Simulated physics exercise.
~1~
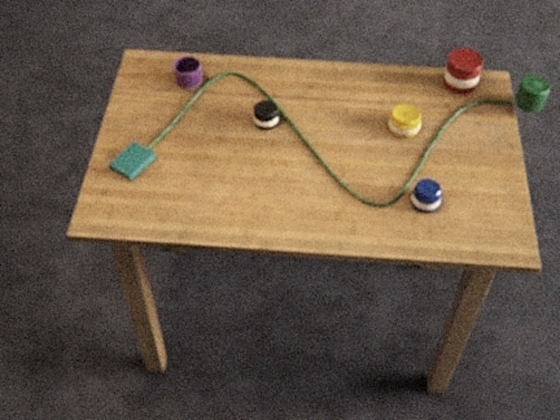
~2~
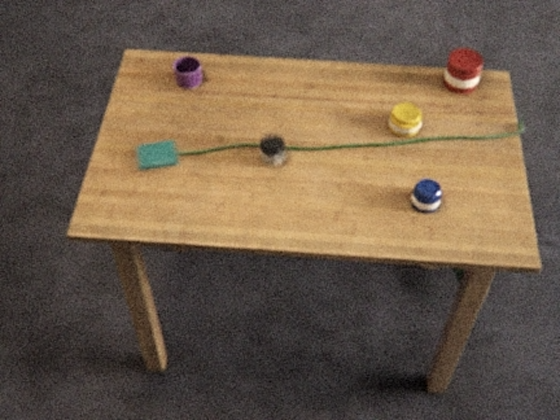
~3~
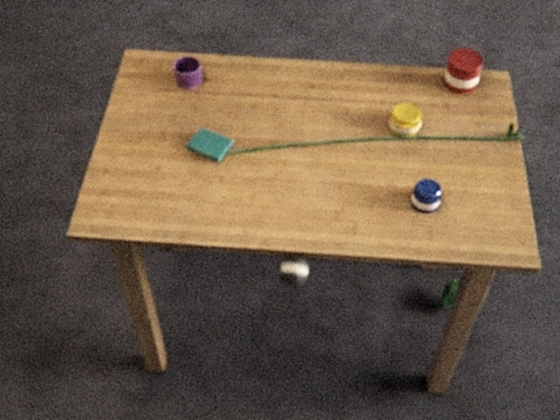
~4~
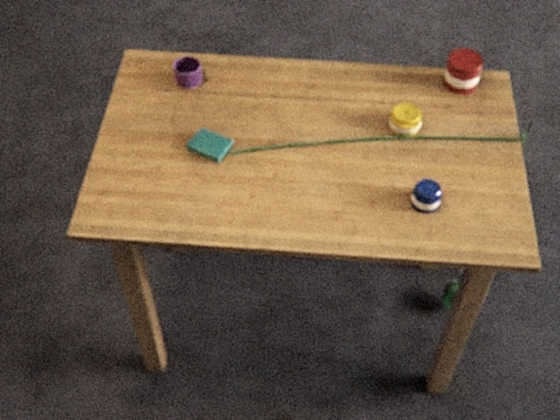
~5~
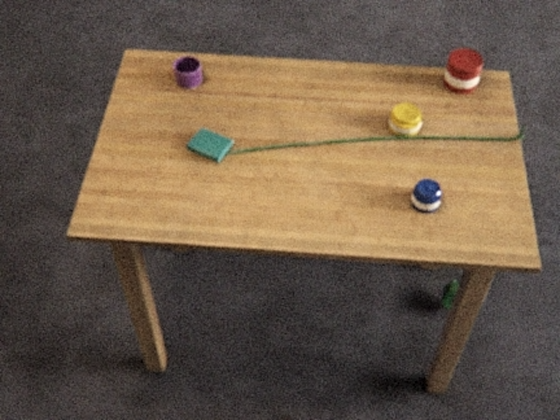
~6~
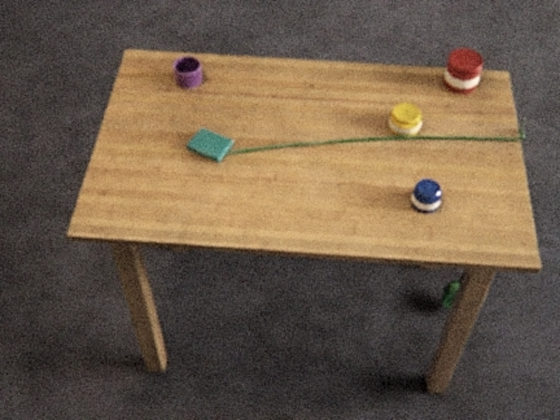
A green speaker, tied by a thin green cable to a teal phone at the left, slips past the right edge of a wooden table seen from above, with a purple mug, red canister, yellow jar, blue jar and black canister on top. As it drops, the curving cable pulls nearly straight, the phone slides right, and the cable sweeps against the black canister. The canister is carried toward the front and tumbles off the near edge. The phone stops well short of the right edge, the speaker hangs below the tabletop, and the other containers stay put.
